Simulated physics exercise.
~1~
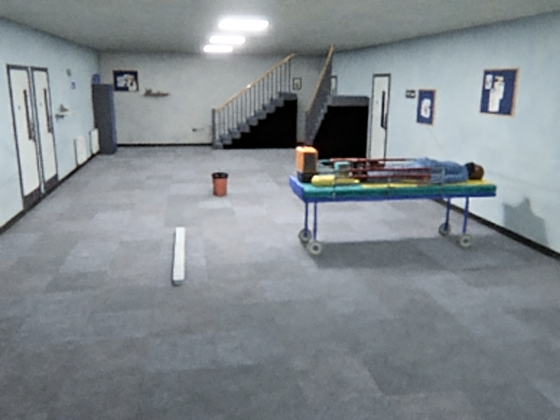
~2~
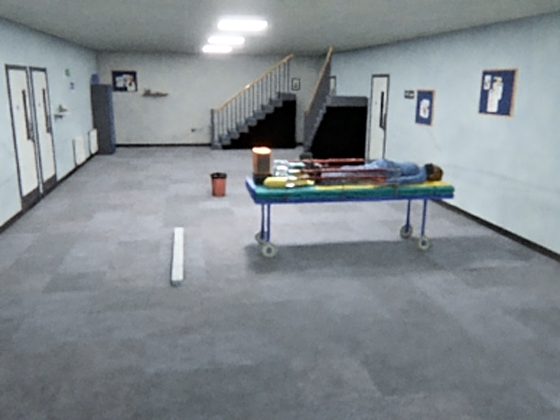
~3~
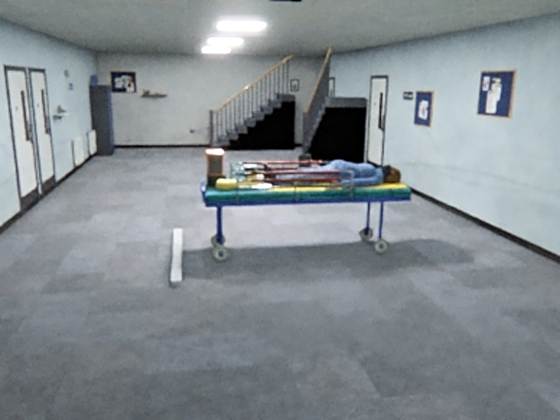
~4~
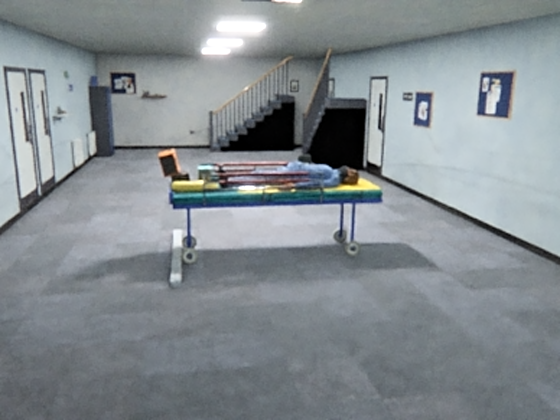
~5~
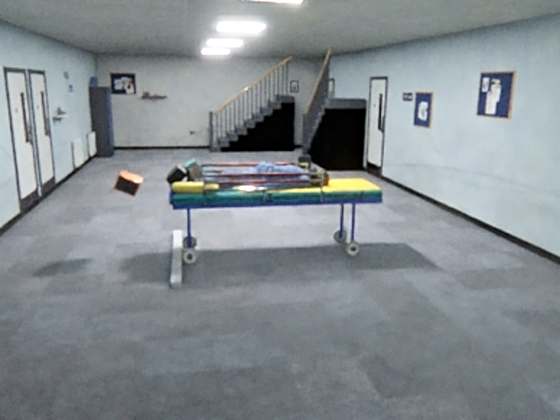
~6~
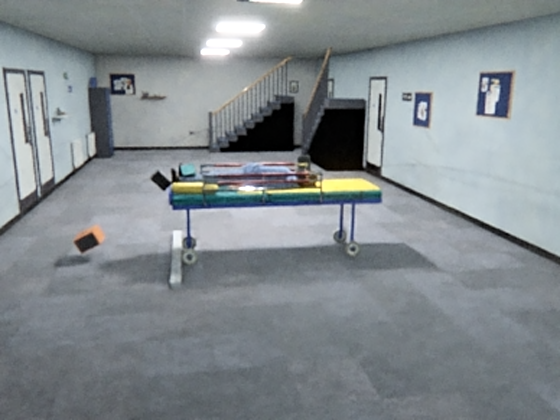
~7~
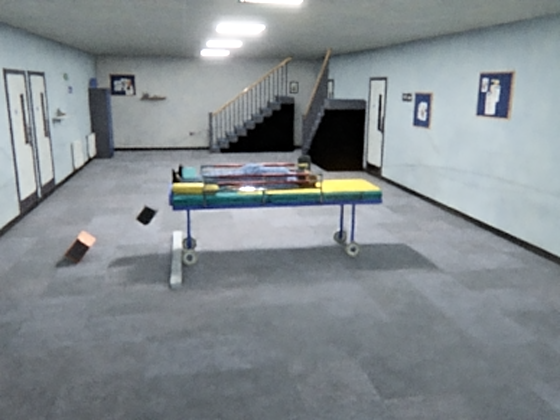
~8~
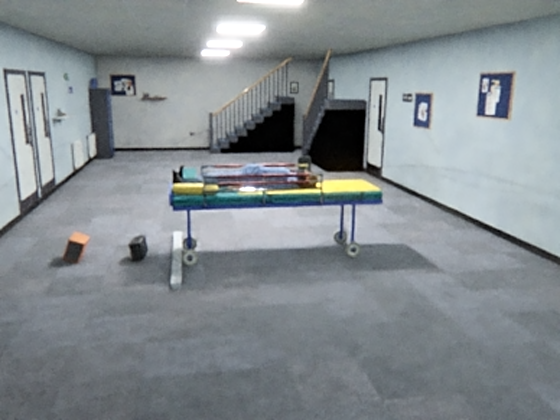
Wheeled stretcher carrying a person rolling left and stopping at a sill, an orange box then a black case tumbling off.
